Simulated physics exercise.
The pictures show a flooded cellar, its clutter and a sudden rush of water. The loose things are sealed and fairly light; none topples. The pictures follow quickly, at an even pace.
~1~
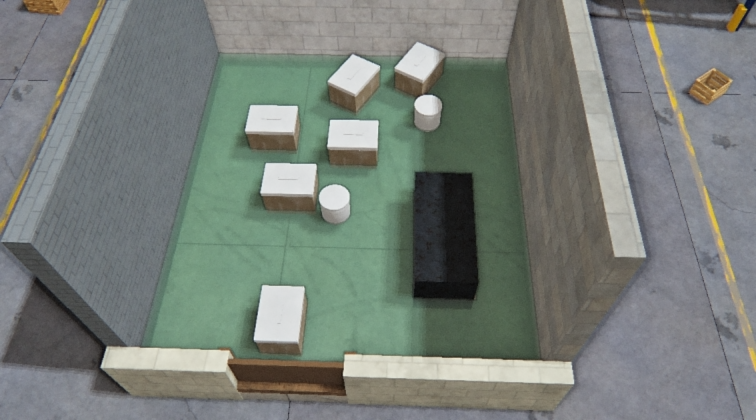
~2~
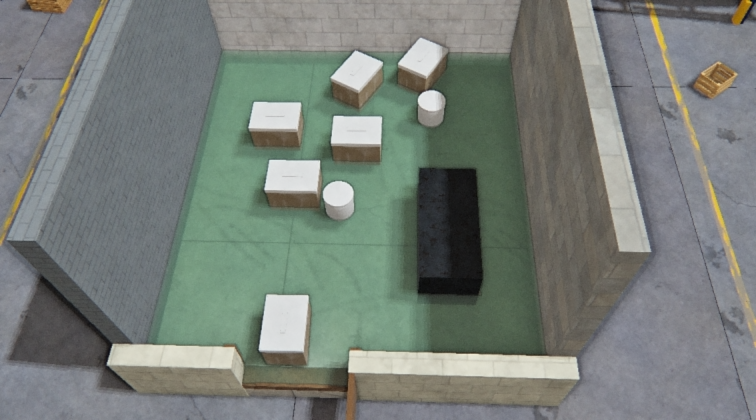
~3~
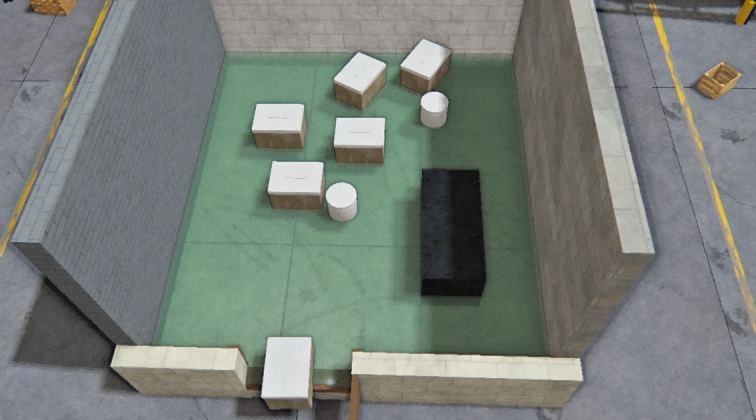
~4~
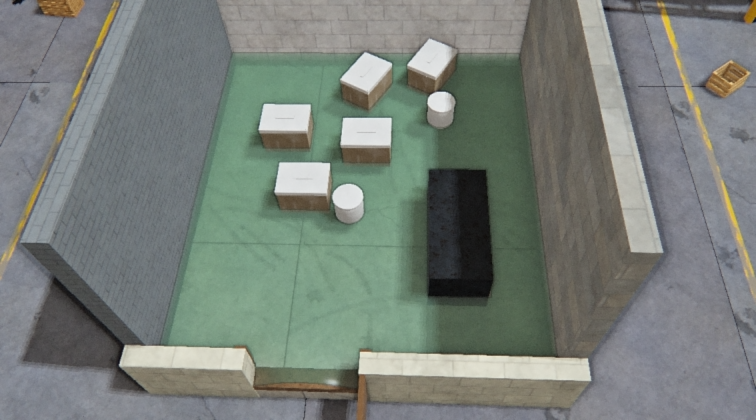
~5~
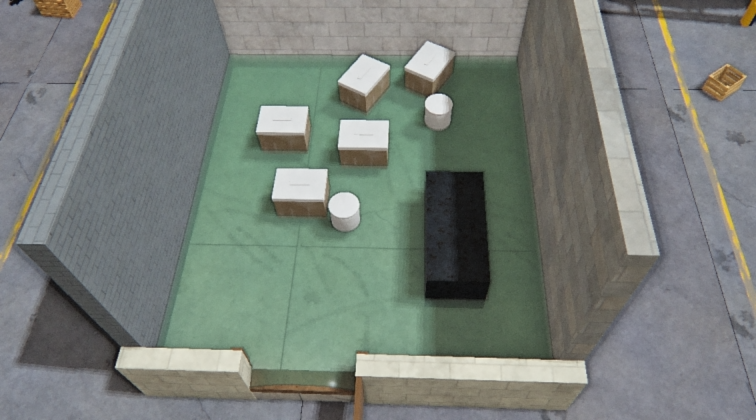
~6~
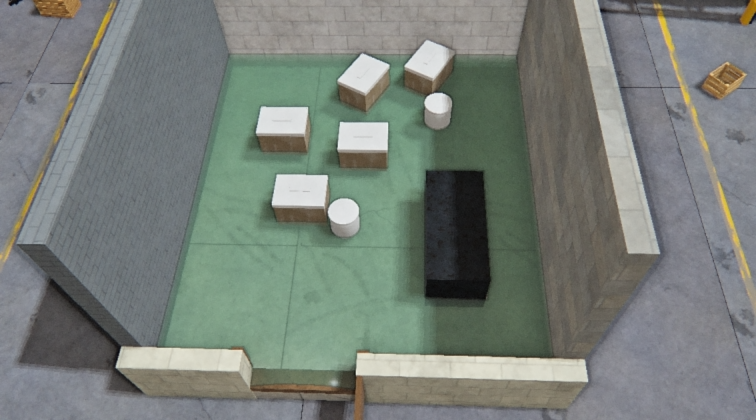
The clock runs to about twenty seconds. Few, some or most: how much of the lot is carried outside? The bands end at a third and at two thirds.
Share: One to two thirds.
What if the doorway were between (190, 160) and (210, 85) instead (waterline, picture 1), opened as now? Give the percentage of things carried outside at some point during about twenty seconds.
I make it 90 per cent.
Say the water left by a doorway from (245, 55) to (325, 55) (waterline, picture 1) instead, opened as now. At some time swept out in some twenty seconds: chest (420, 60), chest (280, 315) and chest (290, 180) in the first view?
In that order: Carried outside, left behind, through.
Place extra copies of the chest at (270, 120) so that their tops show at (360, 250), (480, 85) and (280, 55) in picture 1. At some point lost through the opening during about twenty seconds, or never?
As listed: Gone, inside, left behind.
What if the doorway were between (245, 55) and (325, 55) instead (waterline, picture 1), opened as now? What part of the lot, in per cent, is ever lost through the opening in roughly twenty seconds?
About 90 per cent.
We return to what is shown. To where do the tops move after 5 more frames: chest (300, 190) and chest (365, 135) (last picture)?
Around (287, 233) and (348, 170).
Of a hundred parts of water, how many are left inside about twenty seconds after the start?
Some 46 per cent.
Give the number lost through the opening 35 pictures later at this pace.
It comes to 4.
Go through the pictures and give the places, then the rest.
A pail at (334, 197) floats; a chest at (289, 178), afloat; 0 of 8 have shifted, in the first frame.
A pail at (338, 194) floats; a chest at (293, 175), afloat; 1 of 8 have shifted, in the second frame.
A pail at (341, 195), afloat; a chest at (296, 177) floats; 1 of 8 have shifted, in the third frame.
A pail at (348, 196) floats; a chest at (303, 177), afloat; 1 of 8 have shifted, in the fourth frame.
A pail at (344, 205) floats, close to its start; a chest at (300, 184) floats, close to its start; 3 of 8 have shifted, in the fifth frame.
A pail at (344, 211) floats, close to its start; a chest at (300, 190), afloat, close to its start; 3 of 8 have shifted, in the sixth frame.
A moment on, 1 of 8 are out; 7 afloat.
Next, 3 of 8 are out; 5 afloat.
Later, 4 of 8 are out; 4 afloat.
In the end, 5 of 8 are out; 3 afloat.
